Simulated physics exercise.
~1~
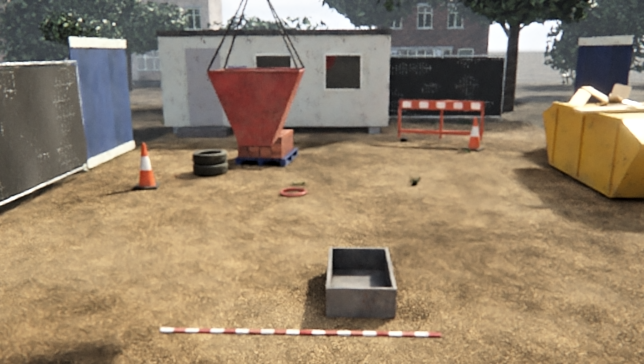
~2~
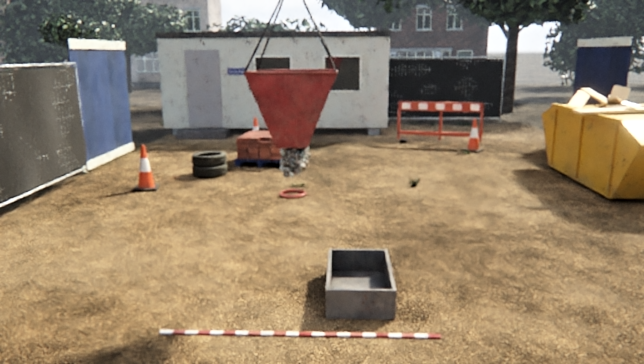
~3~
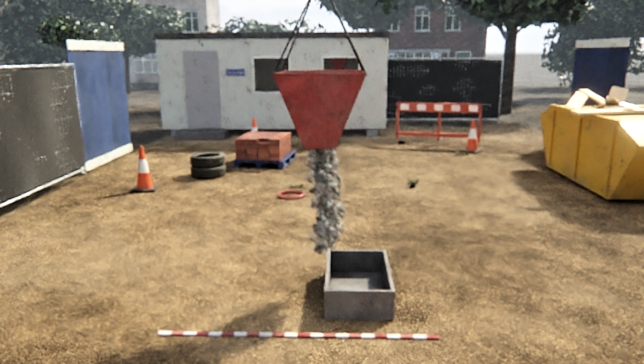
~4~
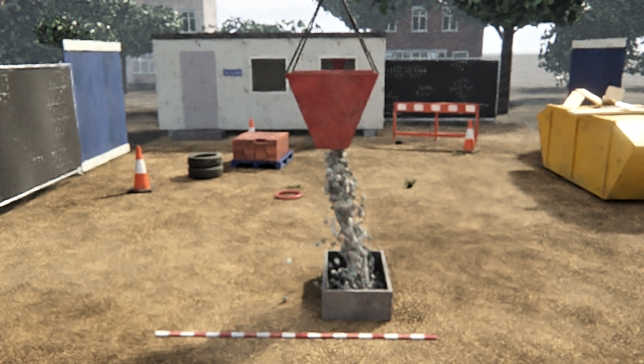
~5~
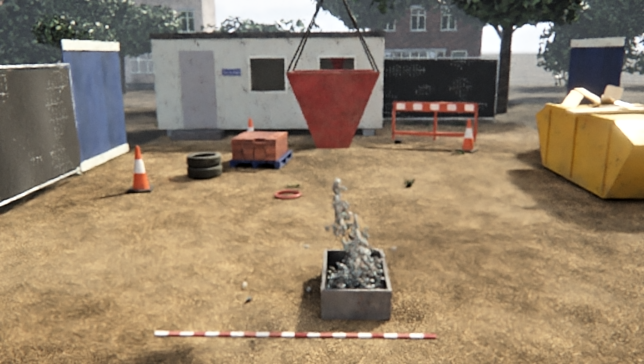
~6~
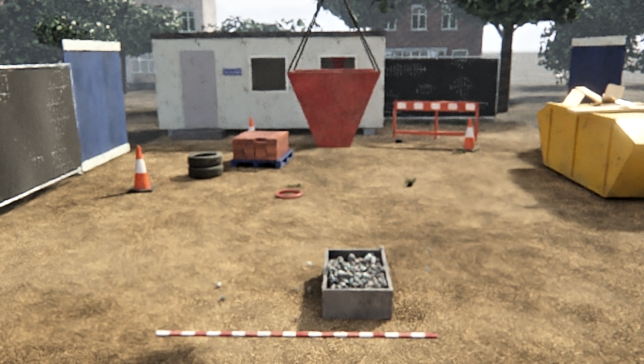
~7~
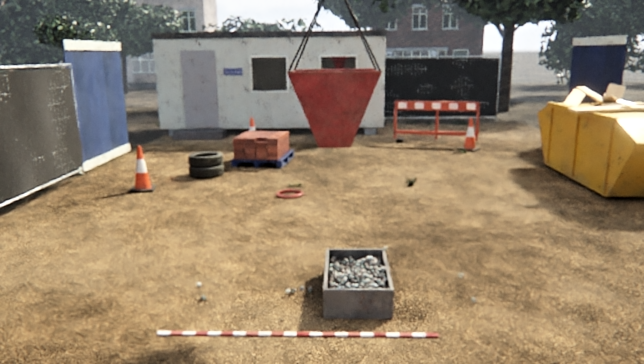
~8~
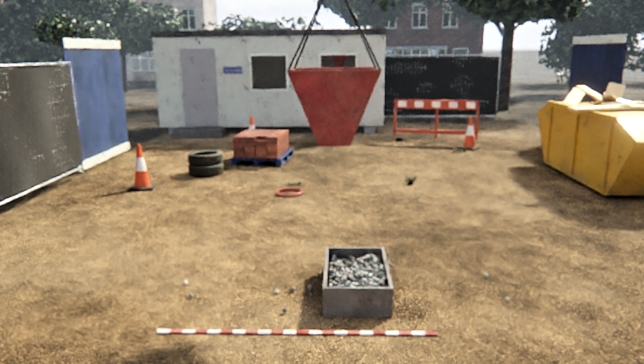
A red, tapering skip hangs from cables above a sandy building yard, seen from the side by a gently swaying camera. Behind it stand a pale cabin, stacked tyres, traffic cones and a striped barrier, with a yellow skip of rubble at right and a grey bin and red-and-white pole in front. The red skip glides right as grey stones start pouring from its base. The falling stream stretches down and reaches the bin, while the skip slows and stops. The last stones drop in, leaving the bin heaped with nearly all of them and a few scattered on the ground to its left.
